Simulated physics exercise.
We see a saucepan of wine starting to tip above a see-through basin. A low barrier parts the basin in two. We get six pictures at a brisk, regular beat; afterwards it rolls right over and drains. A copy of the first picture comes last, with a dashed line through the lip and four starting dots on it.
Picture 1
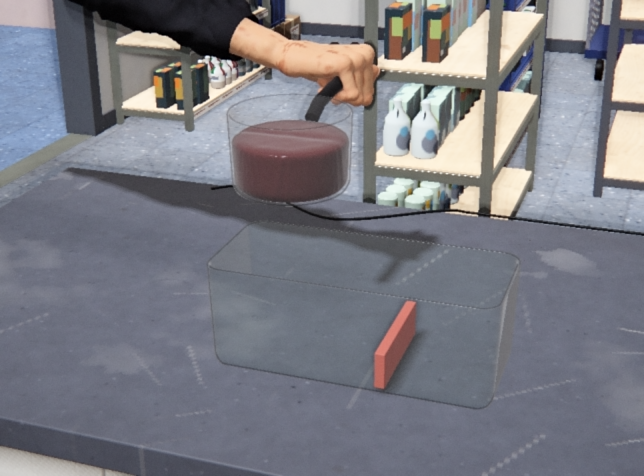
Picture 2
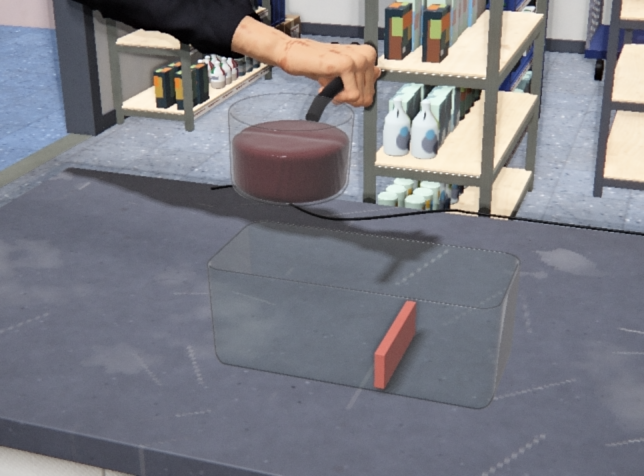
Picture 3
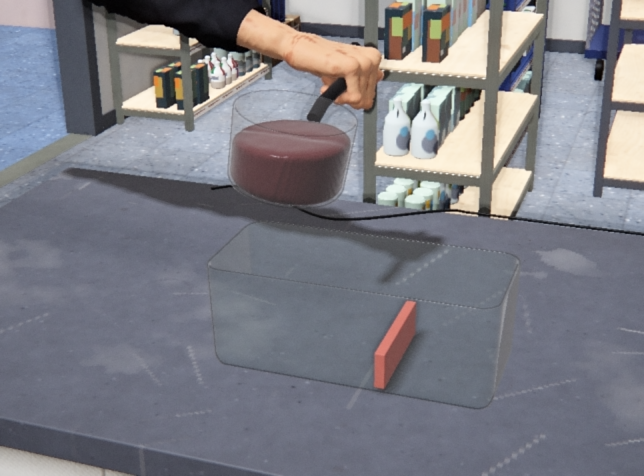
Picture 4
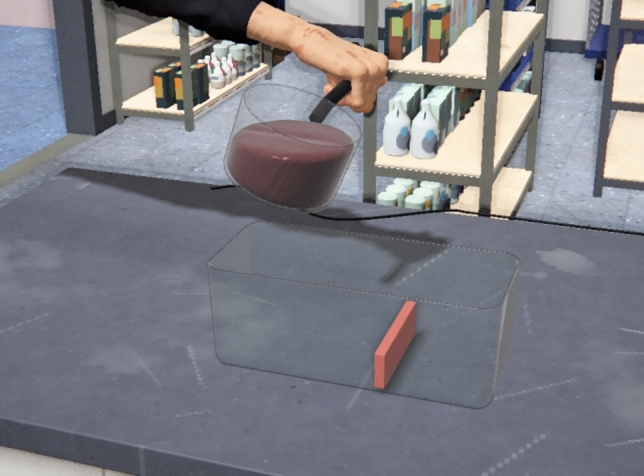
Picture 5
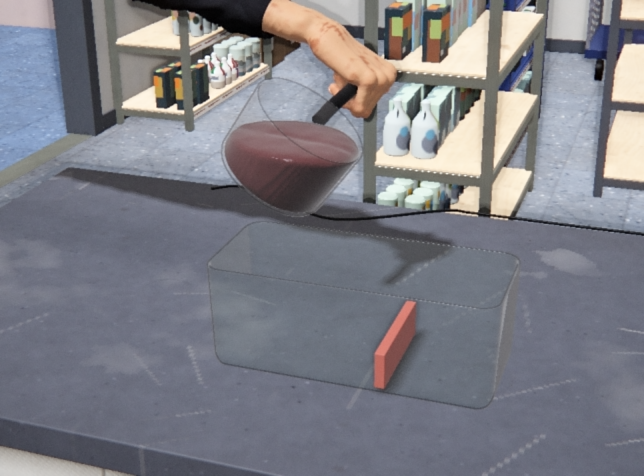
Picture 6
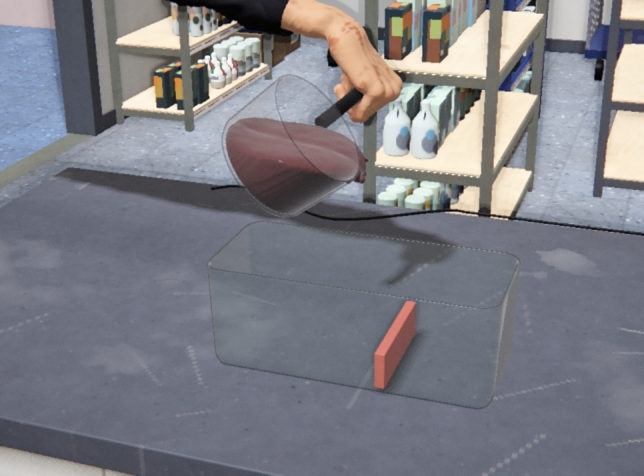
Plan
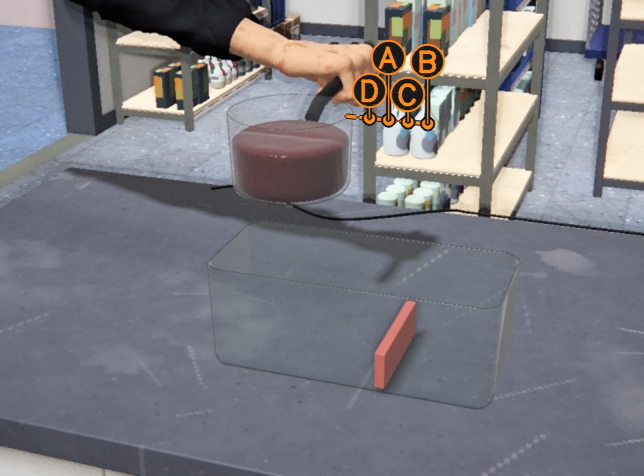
The video shows a hand holding a clear saucepan of dark red liquid above a transparent basin with a low red barrier inside, then tilting the pan steadily to the right until the liquid reaches its lip.
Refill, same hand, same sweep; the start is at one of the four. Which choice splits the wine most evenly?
Use place D.
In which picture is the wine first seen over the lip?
In picture 6.
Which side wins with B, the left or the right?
The right side.
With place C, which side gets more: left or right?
The right side.
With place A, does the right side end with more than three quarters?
No.
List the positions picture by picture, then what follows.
Upright, lip at (347, 116); basin from (217, 358) to (493, 406); top of the wall at (396, 326); nothing has left yet.
Tipped about 3°, lip at (348, 119); nothing has left yet.
Tipped about 10°, lip at (352, 127); nothing has left yet.
Tipped about 21°, lip at (356, 140); nothing has left yet.
Tipped about 35°, lip at (358, 157); nothing has left yet.
Tipped about 52°, lip at (354, 176); wine is over the lip, down to (362, 181).
On the marked copy, A at (388, 120); B at (427, 123); C at (408, 122); D at (369, 118).
With A, about 35 % ends left of the wall and 62 % right of it; 3 % is lost outside.
With B, about 16 % ends left of the wall and 77 % right of it; 7 % is lost outside.
With C, about 17 % ends left of the wall and 79 % right of it; 4 % is lost outside.
With D, about 52 % ends left of the wall and 46 % right of it.
